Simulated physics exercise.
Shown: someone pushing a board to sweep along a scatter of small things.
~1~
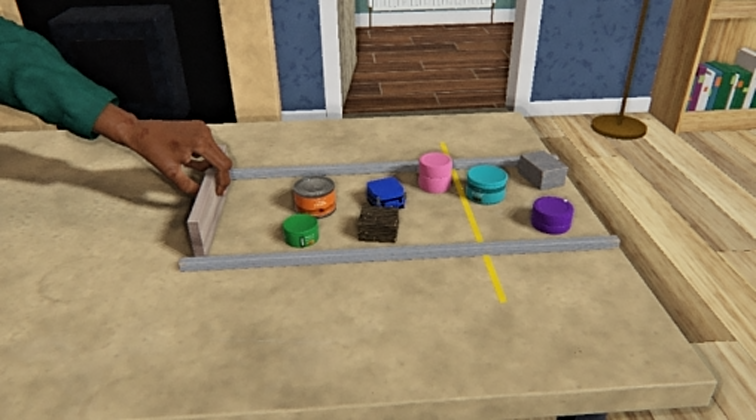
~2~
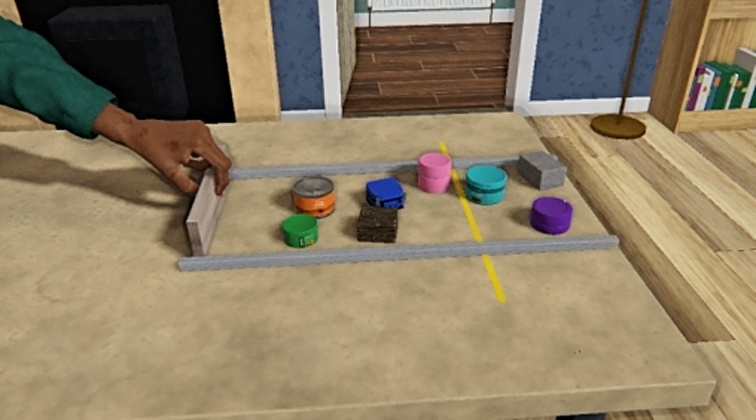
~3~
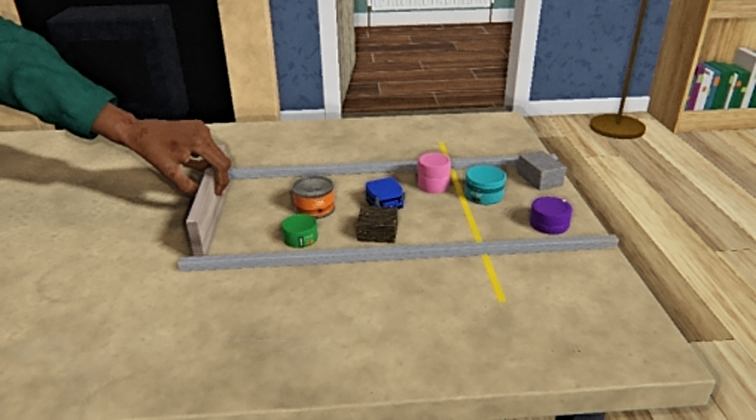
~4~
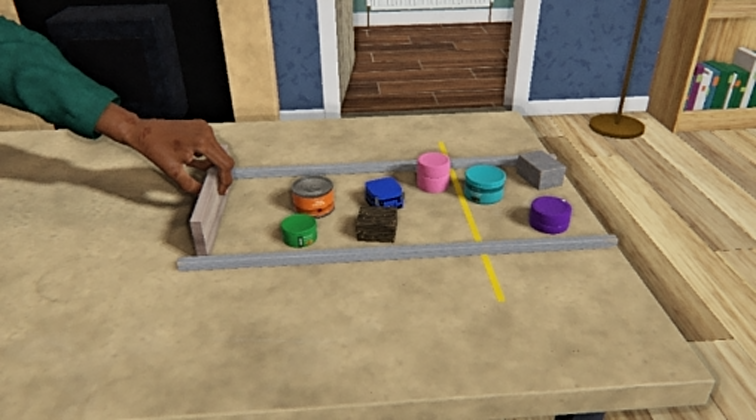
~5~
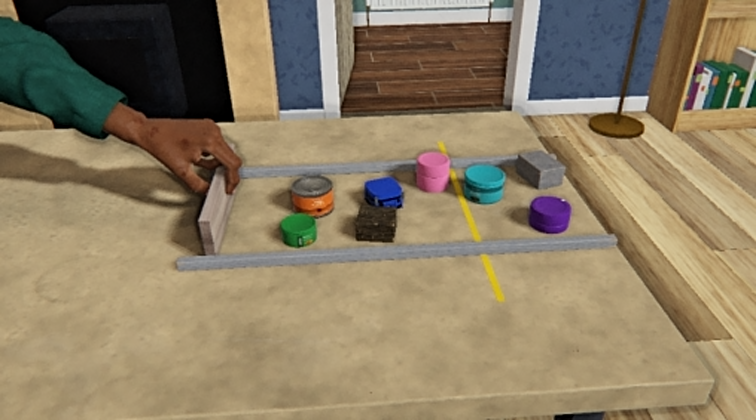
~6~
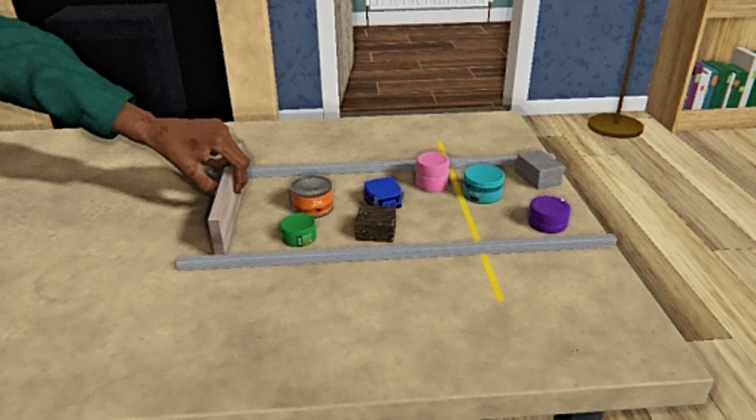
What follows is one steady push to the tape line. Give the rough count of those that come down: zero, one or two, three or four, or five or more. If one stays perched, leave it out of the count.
Off the edge: None at all.
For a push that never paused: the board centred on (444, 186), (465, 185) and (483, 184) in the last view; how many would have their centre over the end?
The counts are 0, 0 and 0, in that order.
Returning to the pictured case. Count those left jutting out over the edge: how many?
The answer comes to 1.
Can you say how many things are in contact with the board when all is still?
Contact count: 3.
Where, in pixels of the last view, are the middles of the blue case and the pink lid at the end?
In the last picture the first middle sits at (514, 187) and the other at (471, 169).
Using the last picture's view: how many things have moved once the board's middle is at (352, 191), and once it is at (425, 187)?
So far 4, and 6 at the second.
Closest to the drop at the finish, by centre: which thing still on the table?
Grey block.
Soon after, none off yet; grey block at rest near (539, 169); purple lid at rest near (549, 214); turquoise tub at rest near (483, 184).
After that, none off yet; grey block at rest near (539, 169); purple lid at rest near (549, 214); turquoise tub displaced about its own width near (515, 181).
In the end, the number that fall off is zero.
